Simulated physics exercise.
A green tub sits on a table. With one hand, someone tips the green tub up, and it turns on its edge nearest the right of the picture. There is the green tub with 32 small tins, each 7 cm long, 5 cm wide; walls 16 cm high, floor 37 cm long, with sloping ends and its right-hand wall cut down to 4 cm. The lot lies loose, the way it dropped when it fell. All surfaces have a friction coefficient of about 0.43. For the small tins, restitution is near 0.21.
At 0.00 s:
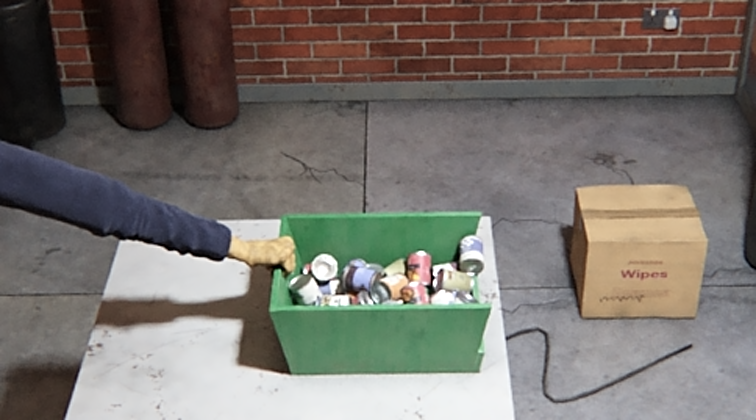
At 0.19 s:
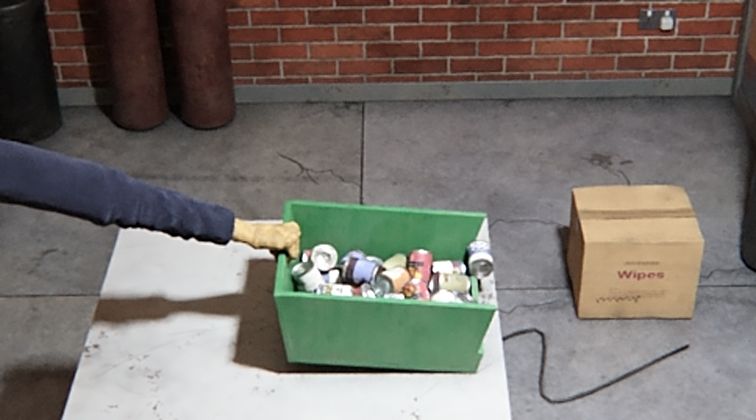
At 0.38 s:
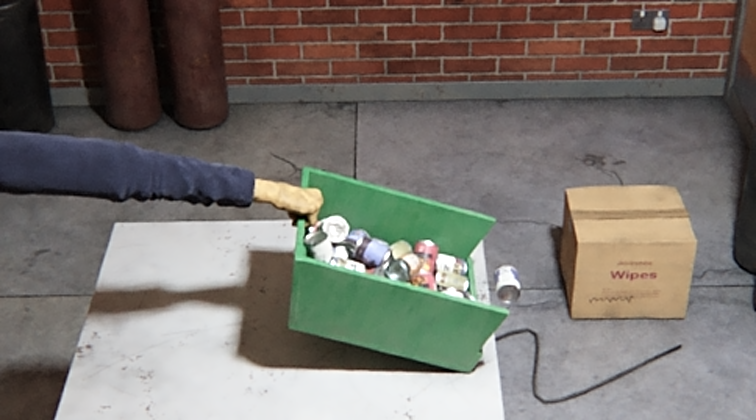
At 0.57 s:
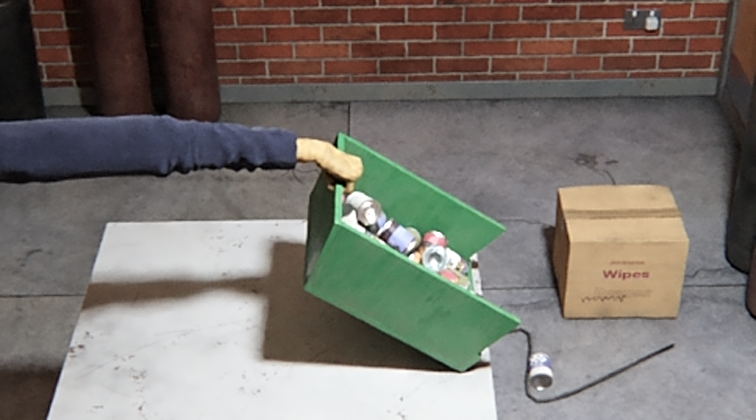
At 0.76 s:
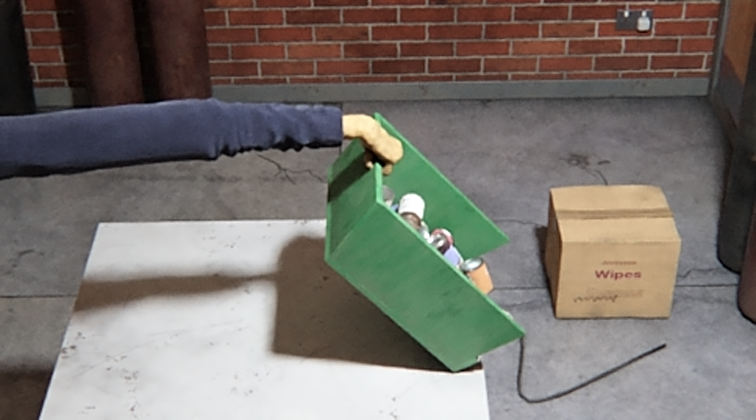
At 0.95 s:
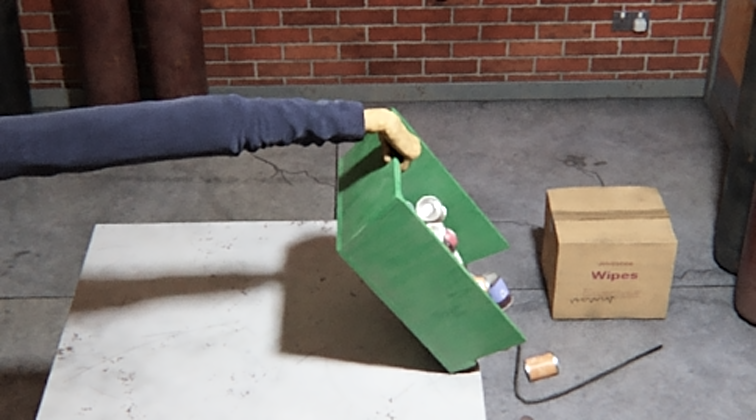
A gloved hand tips a green tub of small tins rightward, and a few drop out.
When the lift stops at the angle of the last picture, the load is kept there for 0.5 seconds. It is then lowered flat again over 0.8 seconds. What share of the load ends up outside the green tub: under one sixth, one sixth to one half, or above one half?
It will shed a sixth to half of its contents.
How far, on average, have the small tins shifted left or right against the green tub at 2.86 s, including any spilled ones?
On average they sit some 30 cm further right.
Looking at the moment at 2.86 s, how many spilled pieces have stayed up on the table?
Estimated count: 0.
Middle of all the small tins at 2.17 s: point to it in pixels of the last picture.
In the last view they're centred near (417, 308).
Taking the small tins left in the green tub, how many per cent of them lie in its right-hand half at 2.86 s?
I'd put it at around 70 percent.
After 1.25 s, tilt 54°; 9 of 32 out of the green tub.
After 1.64 s, tilt 46°; 11 of 32 out of the green tub.
After 2.17 s, tilt 2°; 11 of 32 out of the green tub.
Outcome (at 2.86 s), 11 of 32 out of the green tub. Asked share, 11 of 32, 34 per cent.
